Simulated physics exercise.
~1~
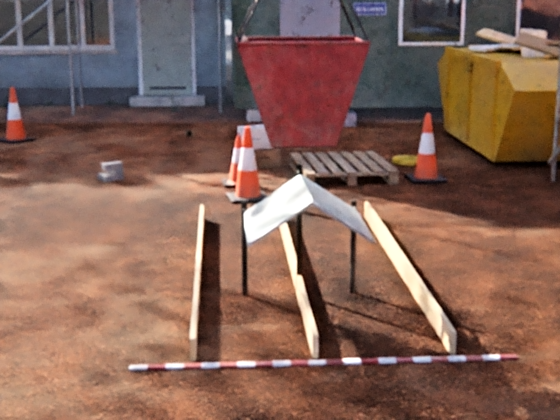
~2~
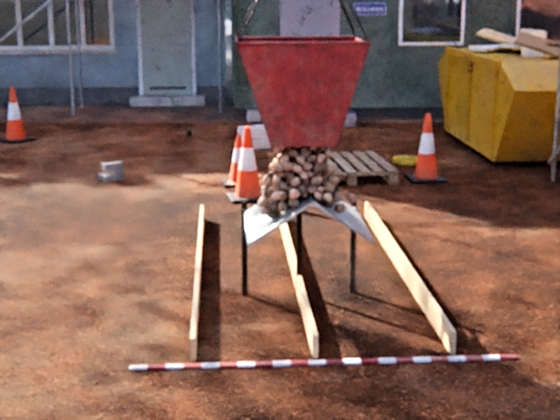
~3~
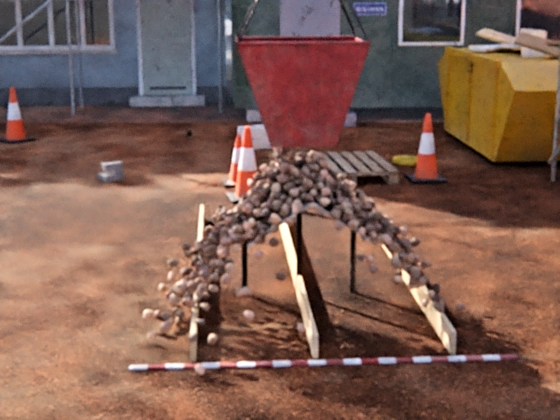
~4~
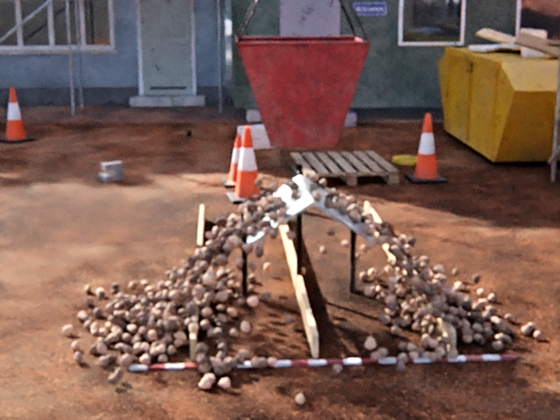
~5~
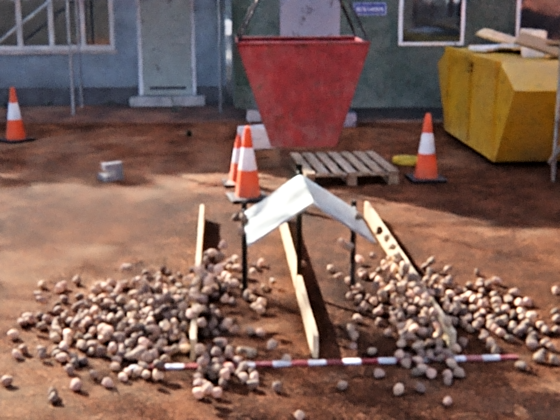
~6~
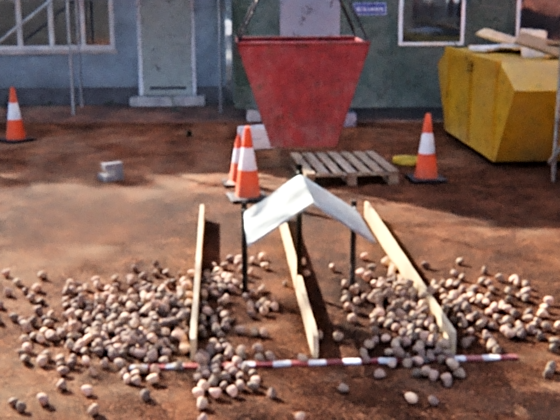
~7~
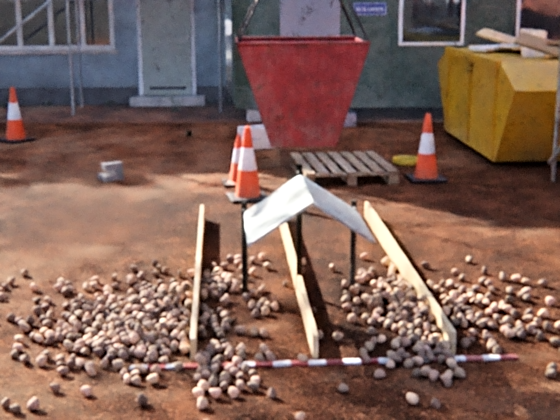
A red skip hangs over a pale, peaked steel cover on thin legs in a reddish dirt yard, seen from the front and slightly above. Three wooden boards stand on the ground below, behind a red and white striped staff, with orange cones, a pallet and a yellow container farther back. Round brownish stones pour from the skip's bottom onto the peak, then stream down both slopes. They tumble over the boards and spread across the dirt. The steel ends bare, with stones scattered on both sides, most thickly at left, and some between the boards.
